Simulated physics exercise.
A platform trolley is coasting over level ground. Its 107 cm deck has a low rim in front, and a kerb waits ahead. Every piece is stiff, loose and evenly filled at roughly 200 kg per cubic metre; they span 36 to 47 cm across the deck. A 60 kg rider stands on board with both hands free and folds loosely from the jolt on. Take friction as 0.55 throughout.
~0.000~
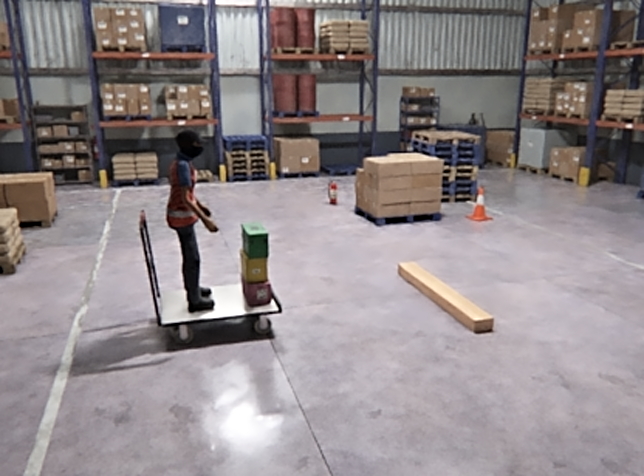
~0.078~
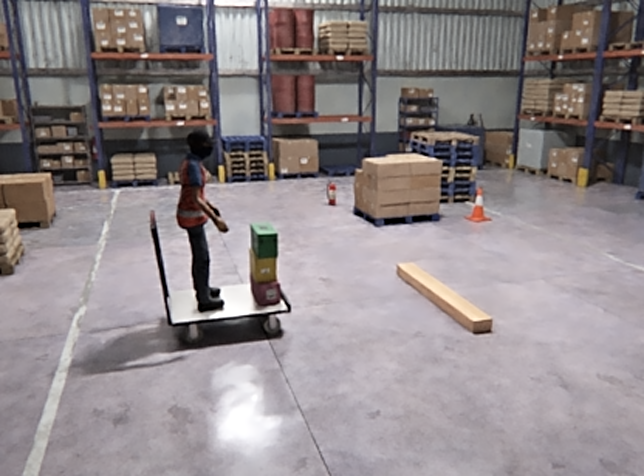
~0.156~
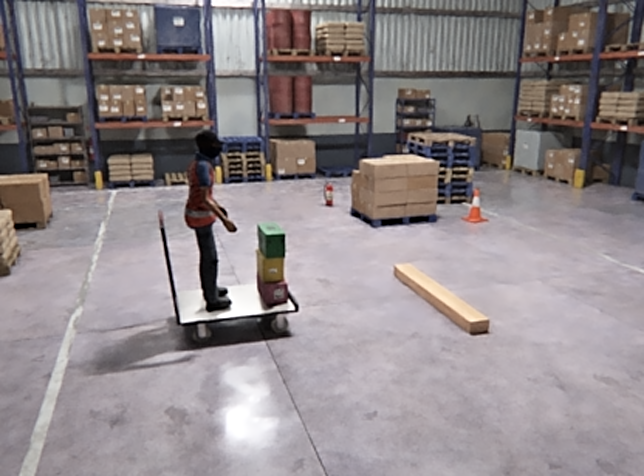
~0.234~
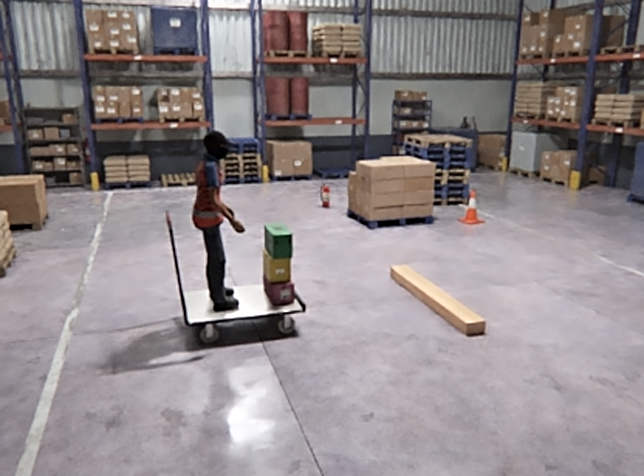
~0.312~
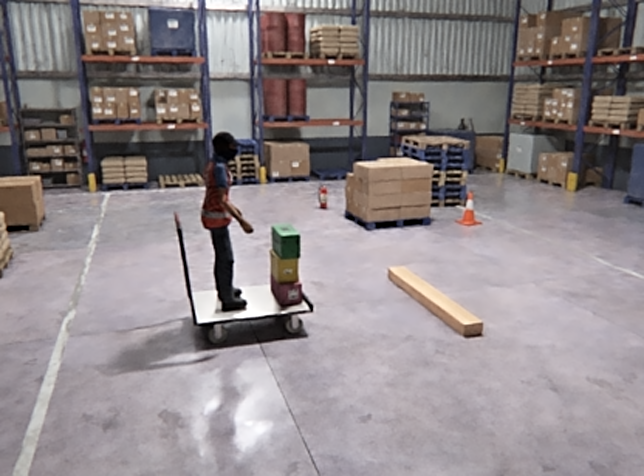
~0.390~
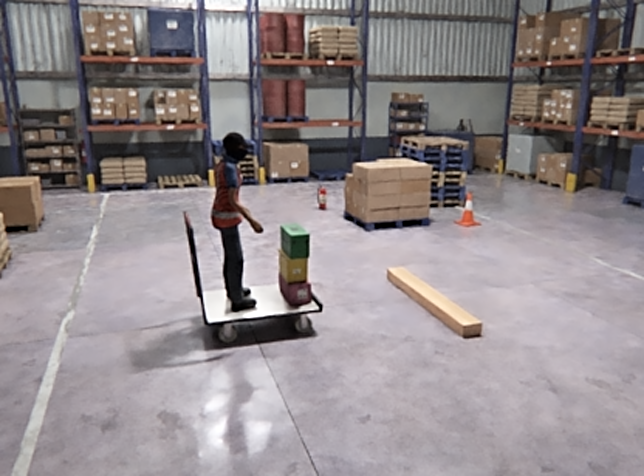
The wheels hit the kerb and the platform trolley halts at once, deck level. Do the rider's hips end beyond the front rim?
The rider's hips stay over the deck.
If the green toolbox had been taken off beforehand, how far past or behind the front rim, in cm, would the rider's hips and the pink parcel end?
In that case hips 60 behind, pink 20 behind.
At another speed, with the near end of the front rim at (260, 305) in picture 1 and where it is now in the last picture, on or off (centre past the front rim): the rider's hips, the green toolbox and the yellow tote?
Then hips off, green off, yellow off.
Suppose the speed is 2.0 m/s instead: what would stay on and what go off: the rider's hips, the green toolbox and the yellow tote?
Then hips off, green off, yellow off.
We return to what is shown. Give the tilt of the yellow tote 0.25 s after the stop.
About 30°.
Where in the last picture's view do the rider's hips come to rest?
At about (374, 256).
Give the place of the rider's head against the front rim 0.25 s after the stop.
Some 40 cm behind it.
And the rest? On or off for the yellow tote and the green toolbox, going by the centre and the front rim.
In the end: Yellow off, green off.
The wheels strike at 1.42 s.
After 1.67 s the rider's hips are 54 cm behind the rim, near (385, 225) in the last picture's view.
After 1.97 s the rider's hips are 61 cm behind the rim, near (378, 245) in the last picture's view.
After 2.42 s the rider's hips are 66 cm behind the rim, near (374, 256) in the last picture's view.
When all is still (4.2 s), past the rim, yellow tote and green toolbox; behind it, pink parcel and the rider's hips.
